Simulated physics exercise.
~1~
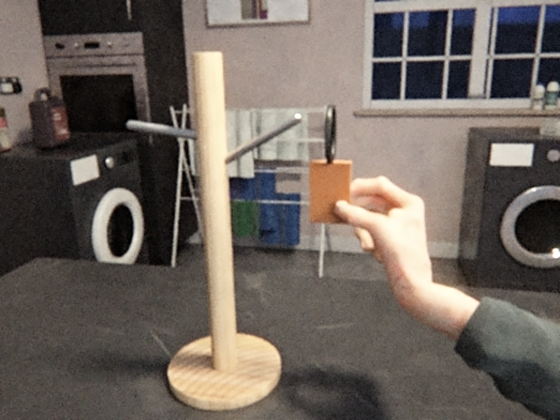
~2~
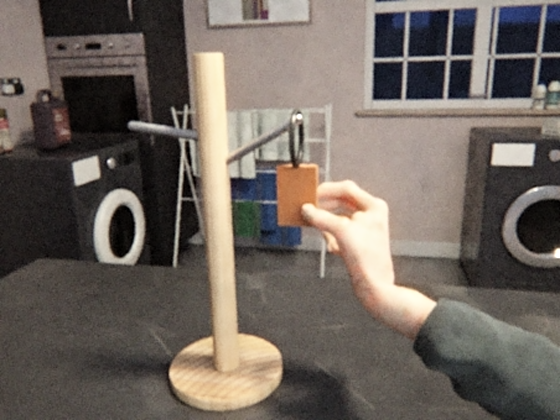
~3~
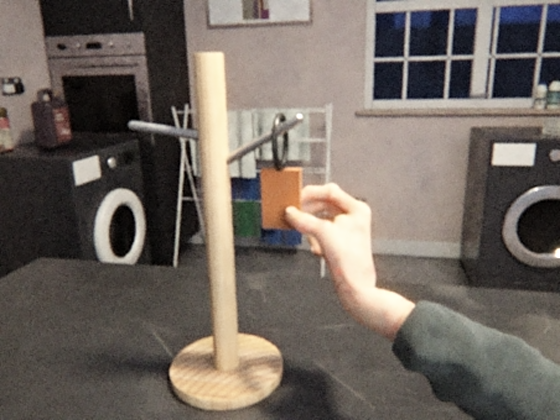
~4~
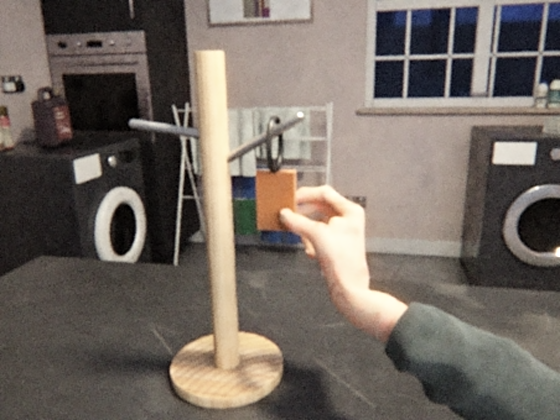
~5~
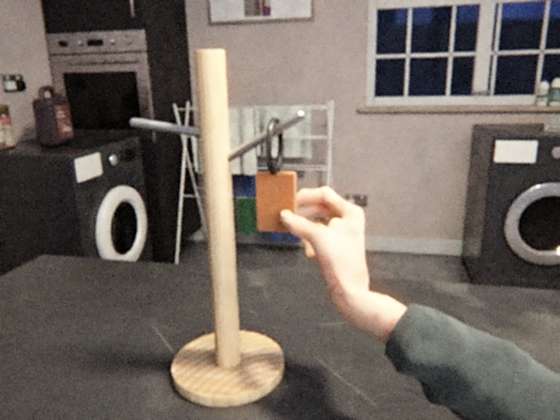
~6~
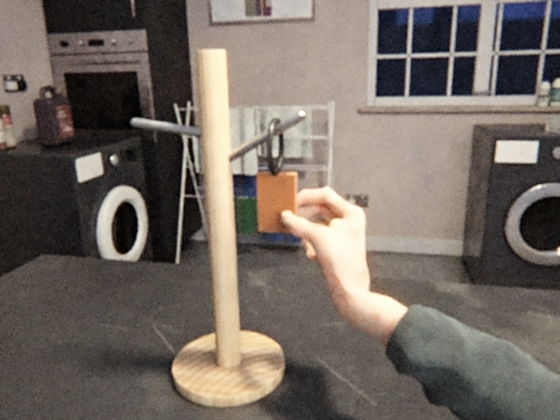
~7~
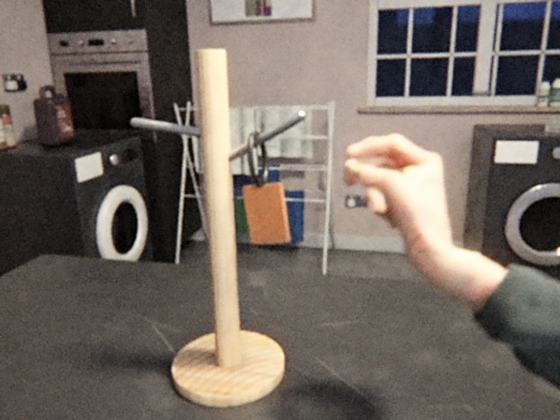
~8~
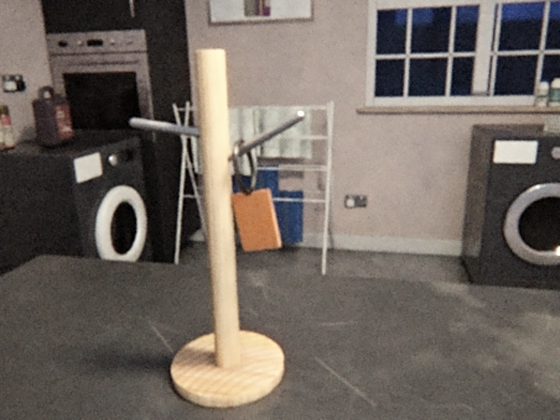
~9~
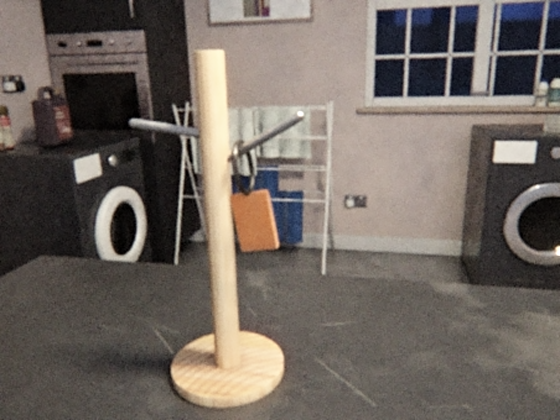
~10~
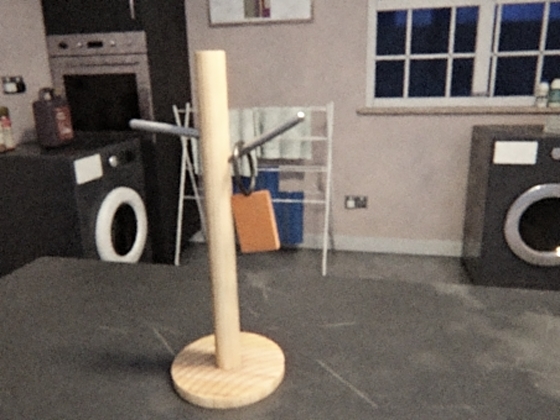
In a laundry room, a hand hooks an orange tag on a peg stand, where it stays hanging.
